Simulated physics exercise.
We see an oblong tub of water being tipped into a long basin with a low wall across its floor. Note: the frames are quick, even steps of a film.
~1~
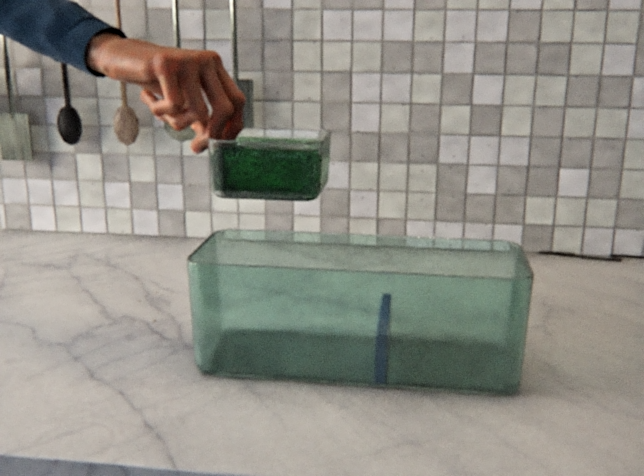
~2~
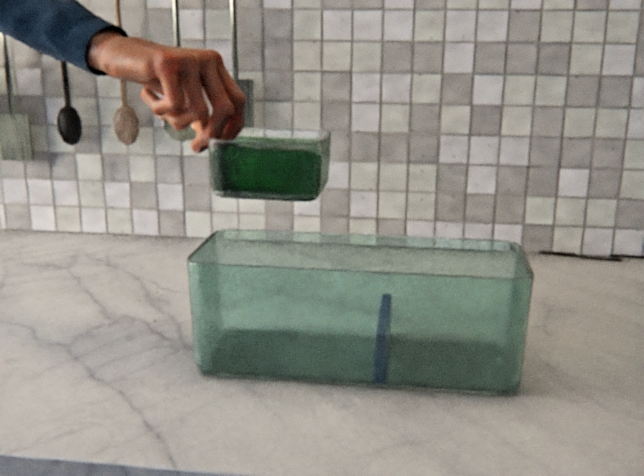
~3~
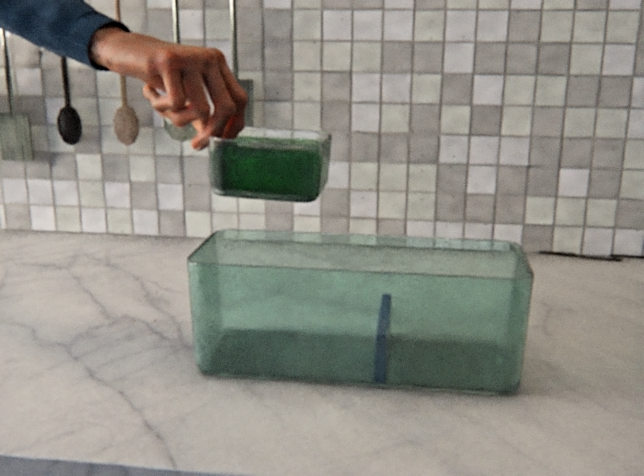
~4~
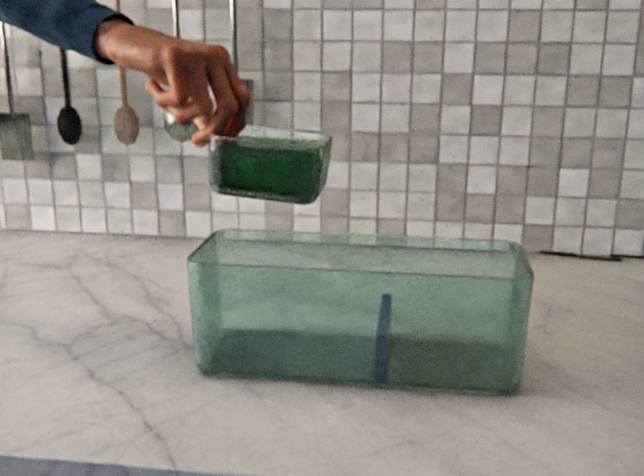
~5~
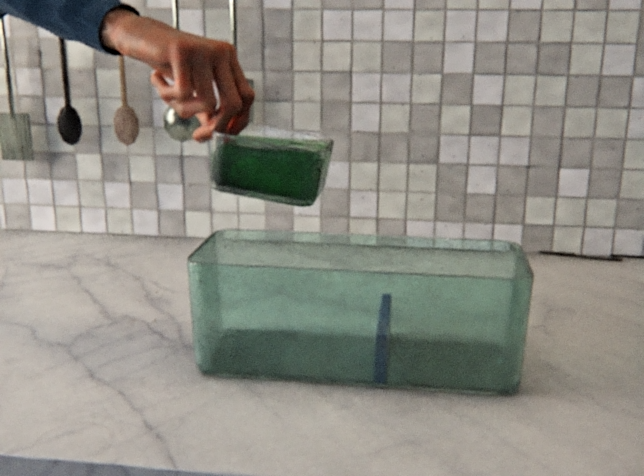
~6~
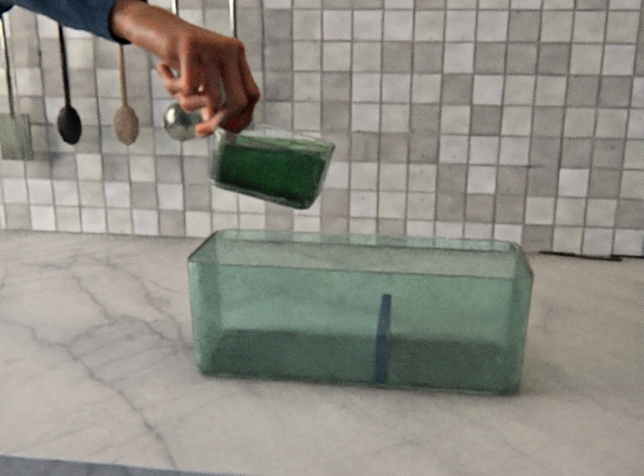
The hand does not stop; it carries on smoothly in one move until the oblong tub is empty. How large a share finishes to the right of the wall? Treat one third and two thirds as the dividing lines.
One third to two thirds.
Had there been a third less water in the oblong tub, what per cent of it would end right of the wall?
Close to 5 per cent, more or less.
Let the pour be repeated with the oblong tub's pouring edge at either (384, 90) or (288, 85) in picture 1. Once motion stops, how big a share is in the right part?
About 90 % the first time, about 0 % the second.
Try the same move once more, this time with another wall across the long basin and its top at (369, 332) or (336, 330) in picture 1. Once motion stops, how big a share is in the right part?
Estimated: 65 % first, 85 % second.
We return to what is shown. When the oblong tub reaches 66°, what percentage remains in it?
Around 45 in a hundred has not poured out yet.
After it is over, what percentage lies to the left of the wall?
Some 55 per cent.
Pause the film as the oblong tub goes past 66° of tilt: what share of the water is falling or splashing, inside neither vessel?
I'd reckon some 30 per cent.
A moment on, the oblong tub is tipped part way and 44 per cent is still to pour, 13 is left of the wall and 12 right of it.
Next, the oblong tub is tipped on its side and 9 per cent is still to pour, 42 is left of the wall and 45 right of it.
Then the oblong tub is tipped on its side and 1 per cent is still to pour, 53 is left of the wall and 45 right of it.
Later the oblong tub is tipped on its side and 0 per cent is still to pour, 55 is left of the wall and 45 right of it.
Finally, 55 per cent lies left of the wall, 45 right of it and 0 outside.
